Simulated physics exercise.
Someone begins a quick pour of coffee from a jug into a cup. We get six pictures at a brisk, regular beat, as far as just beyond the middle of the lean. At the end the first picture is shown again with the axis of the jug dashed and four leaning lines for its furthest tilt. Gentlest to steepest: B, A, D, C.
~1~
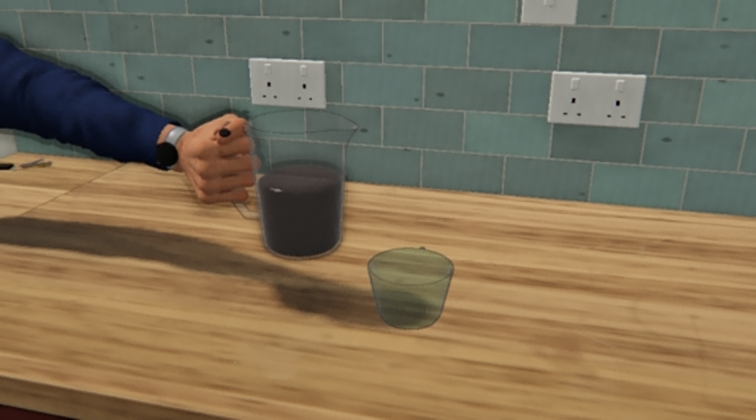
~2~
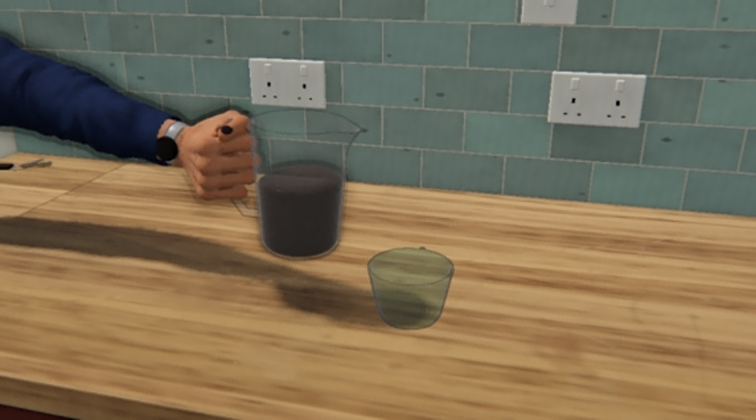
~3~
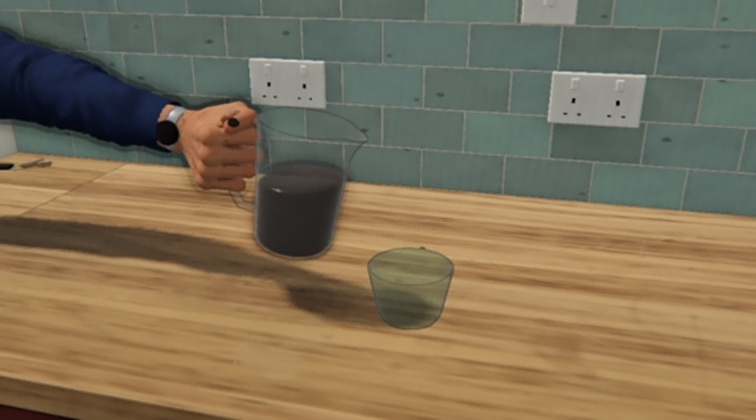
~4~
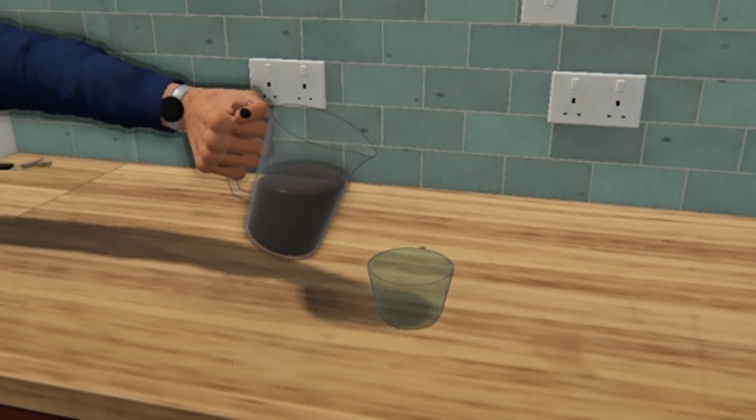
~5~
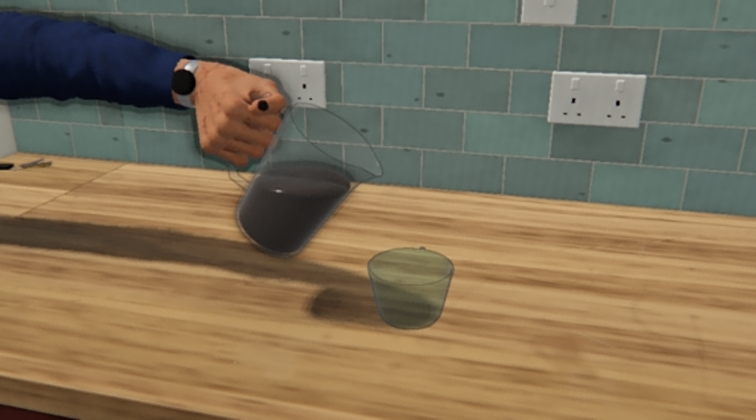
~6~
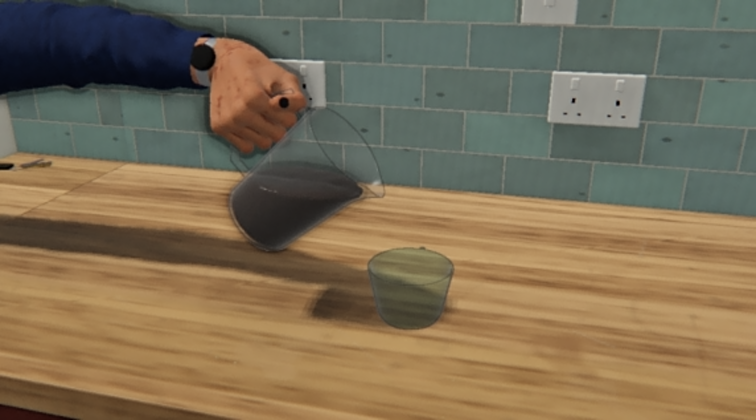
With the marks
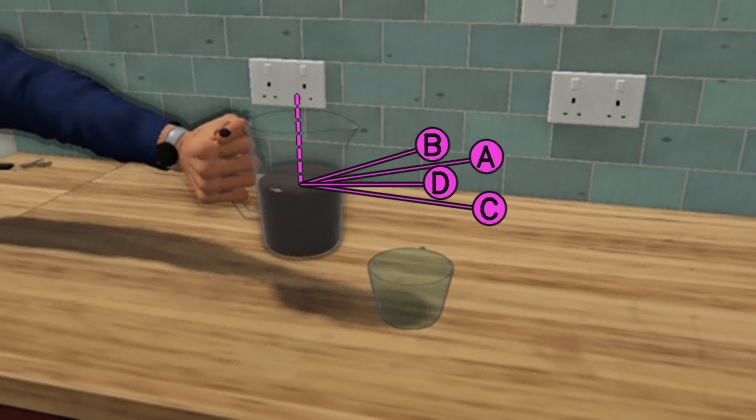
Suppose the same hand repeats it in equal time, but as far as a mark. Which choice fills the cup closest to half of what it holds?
Tilt B does it best.
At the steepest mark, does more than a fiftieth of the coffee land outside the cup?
Yes, it does.
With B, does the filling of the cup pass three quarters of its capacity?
No, less.
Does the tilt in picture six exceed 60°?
No.
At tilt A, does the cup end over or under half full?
Over half.
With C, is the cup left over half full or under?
Over half.
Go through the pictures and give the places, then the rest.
Upright, lip at (356, 128); rim of the cup round (411, 265); nothing has left yet, in the first picture.
Tipped about 3°, lip at (359, 131); nothing has left yet, in the second picture.
Tipped about 10°, lip at (366, 139); nothing has left yet, in the third picture.
Tipped about 21°, lip at (375, 154); nothing has left yet, in the fourth picture.
Tipped about 34°, lip at (381, 174); nothing has left yet, in the fifth picture.
Tipped about 49°, lip at (383, 195); nothing has left yet, in the sixth picture.
On the marked copy, A at (470, 160); B at (416, 150); C at (472, 207); D at (423, 184).
With A, the cup ends with about 73 % of what it can hold; 11 % of the coffee is spilt.
With B, the cup ends with about 51 % of what it can hold; 4 % of the coffee is spilt.
With C, the cup ends with about 95 % of what it can hold; 32 % of the coffee is spilt.
With D, the cup ends with about 85 % of what it can hold; 23 % of the coffee is spilt.
